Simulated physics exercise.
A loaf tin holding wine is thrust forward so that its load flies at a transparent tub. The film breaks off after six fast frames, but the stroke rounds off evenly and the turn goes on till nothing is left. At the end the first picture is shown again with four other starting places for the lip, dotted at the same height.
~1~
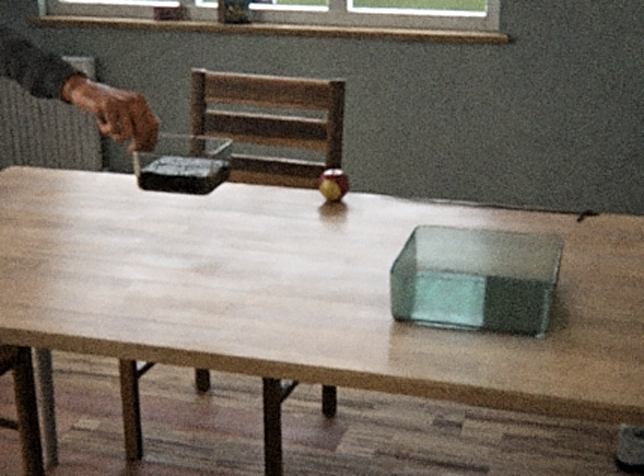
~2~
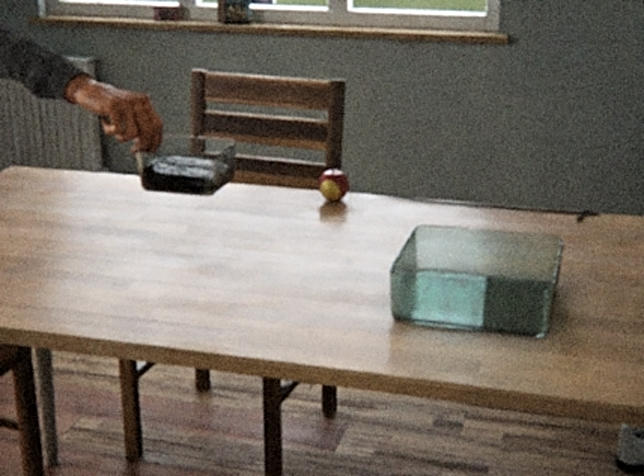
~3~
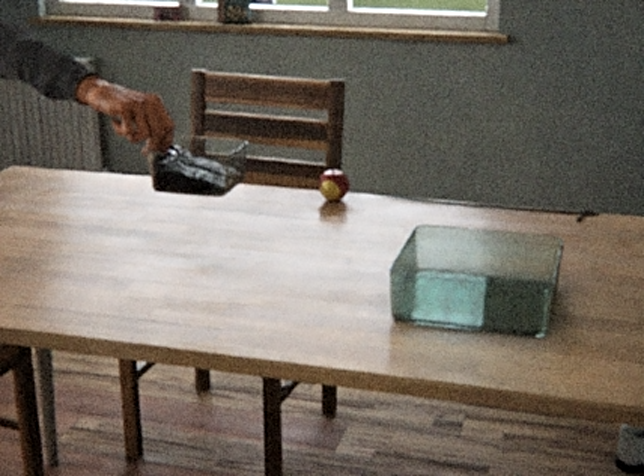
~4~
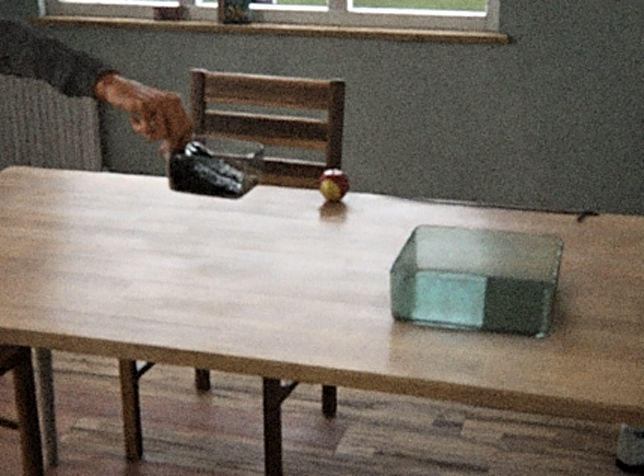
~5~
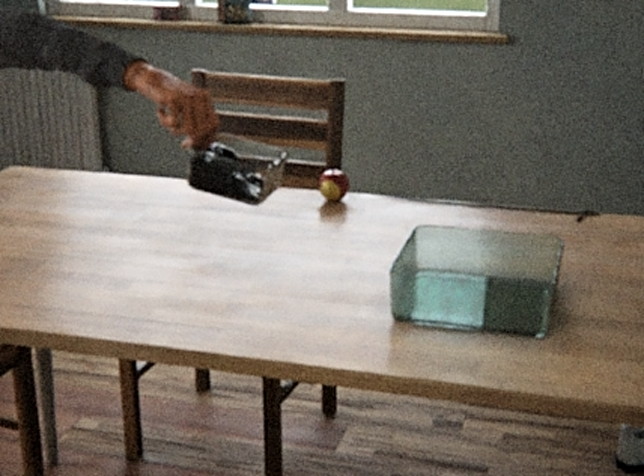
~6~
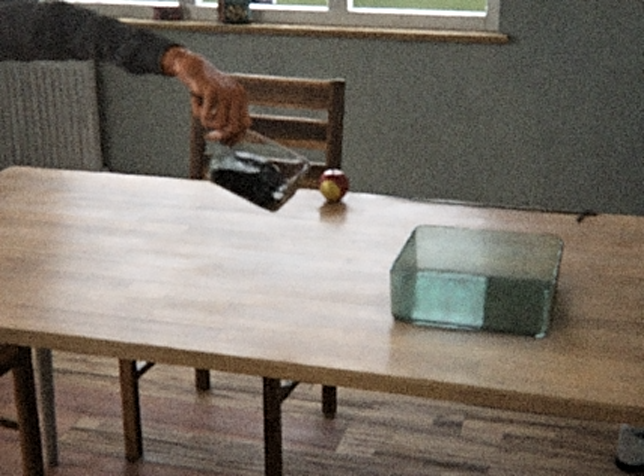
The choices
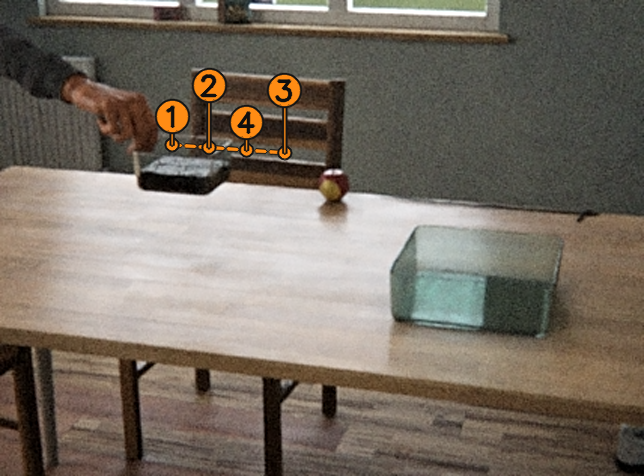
In a room with a grey wall, a hand holds a clear container of dark liquid above a wooden table, left of an apple and a transparent tub. The hand moves it rightward, the liquid sloshing up toward the near-hand side, then tilts its right side downward, the liquid still inside.
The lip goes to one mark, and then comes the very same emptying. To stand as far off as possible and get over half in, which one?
Take 4.
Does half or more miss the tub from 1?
Yes, it does.
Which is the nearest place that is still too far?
Here it is place 2.
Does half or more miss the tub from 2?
Yes, that goes wrong.
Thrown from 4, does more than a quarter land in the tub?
Yes.
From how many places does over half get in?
Two of the four.
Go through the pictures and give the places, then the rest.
In the first frame, upright, lip at (221, 148); tub from (391, 318) to (549, 335); nothing has left yet.
In the second frame, upright, lip at (225, 148); nothing has left yet.
In the third frame, upright, lip at (236, 149); nothing has left yet.
In the fourth frame, tipped about 3°, lip at (254, 152); nothing has left yet.
In the fifth frame, tipped about 11°, lip at (278, 160); nothing has left yet.
In the sixth frame, tipped about 23°, lip at (302, 171); nothing has left yet.
In orange, 1 at (172, 144); 2 at (209, 147); 3 at (284, 152); 4 at (246, 150).
For place 1, about 4 % lands in the tub, 94 % falls short.
For place 2, about 32 % lands in the tub, 62 % falls short and 7 % goes beside or beyond.
For place 3, about 88 % lands in the tub, 8 % falls short and 3 % goes beside or beyond.
For place 4, about 71 % lands in the tub, 23 % falls short and 6 % goes beside or beyond.
